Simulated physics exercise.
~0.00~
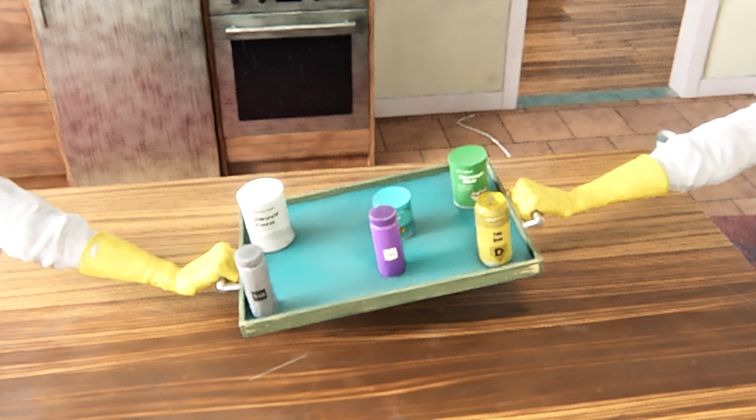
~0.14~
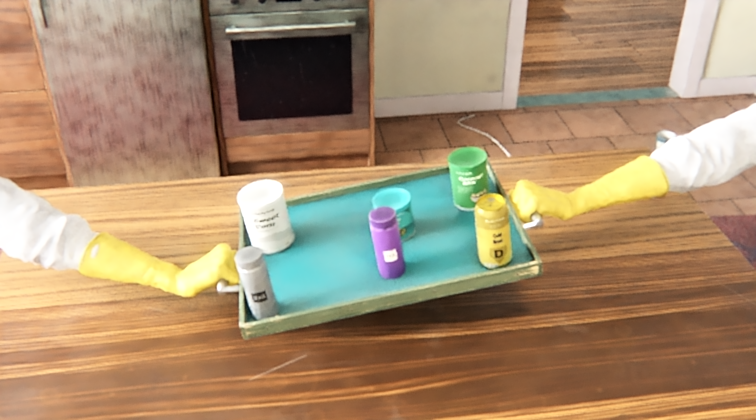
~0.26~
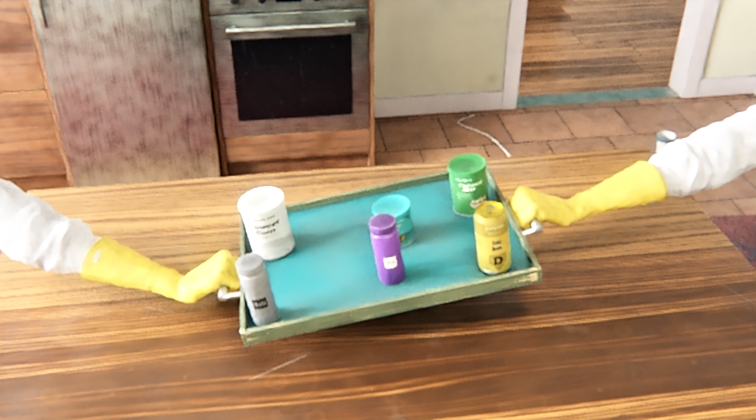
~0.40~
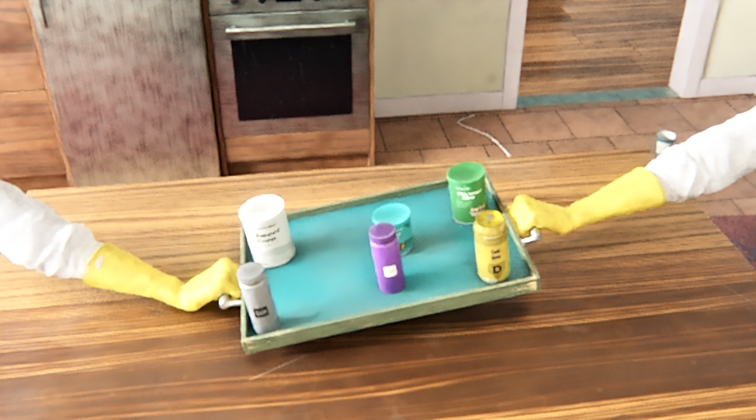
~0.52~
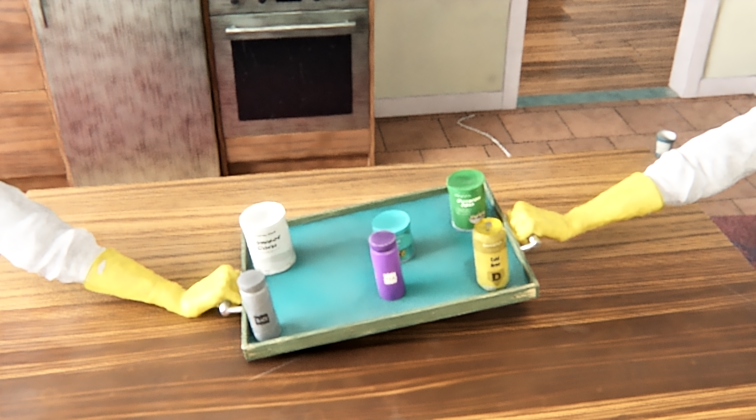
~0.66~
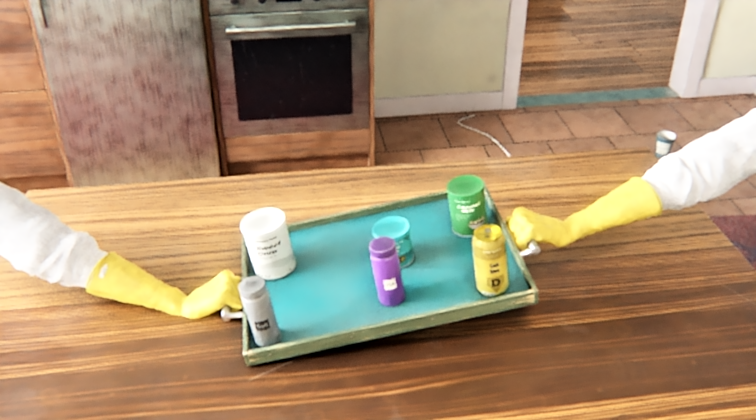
Two hands in yellow gloves held a teal tray carrying six small containers and slowly lowered it a short way toward the wooden kitchen table, while the containers stayed standing in their places.
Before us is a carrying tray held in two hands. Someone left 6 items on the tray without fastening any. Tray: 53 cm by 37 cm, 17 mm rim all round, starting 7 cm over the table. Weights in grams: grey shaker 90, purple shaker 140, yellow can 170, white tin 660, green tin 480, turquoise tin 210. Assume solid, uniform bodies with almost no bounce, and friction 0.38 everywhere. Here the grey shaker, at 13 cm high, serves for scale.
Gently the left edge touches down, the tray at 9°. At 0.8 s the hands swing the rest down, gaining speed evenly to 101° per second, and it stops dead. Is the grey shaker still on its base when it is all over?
It is not brought down.
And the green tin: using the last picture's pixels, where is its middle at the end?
About (472, 236).
Around 0.96 s, left edge on the table, tray at 1°.
Around 1.06 s, tray flat on the table.
Finally (1.5 s), all 6 still in place (within 5 cm). In the last view, grey shaker near (268, 315).
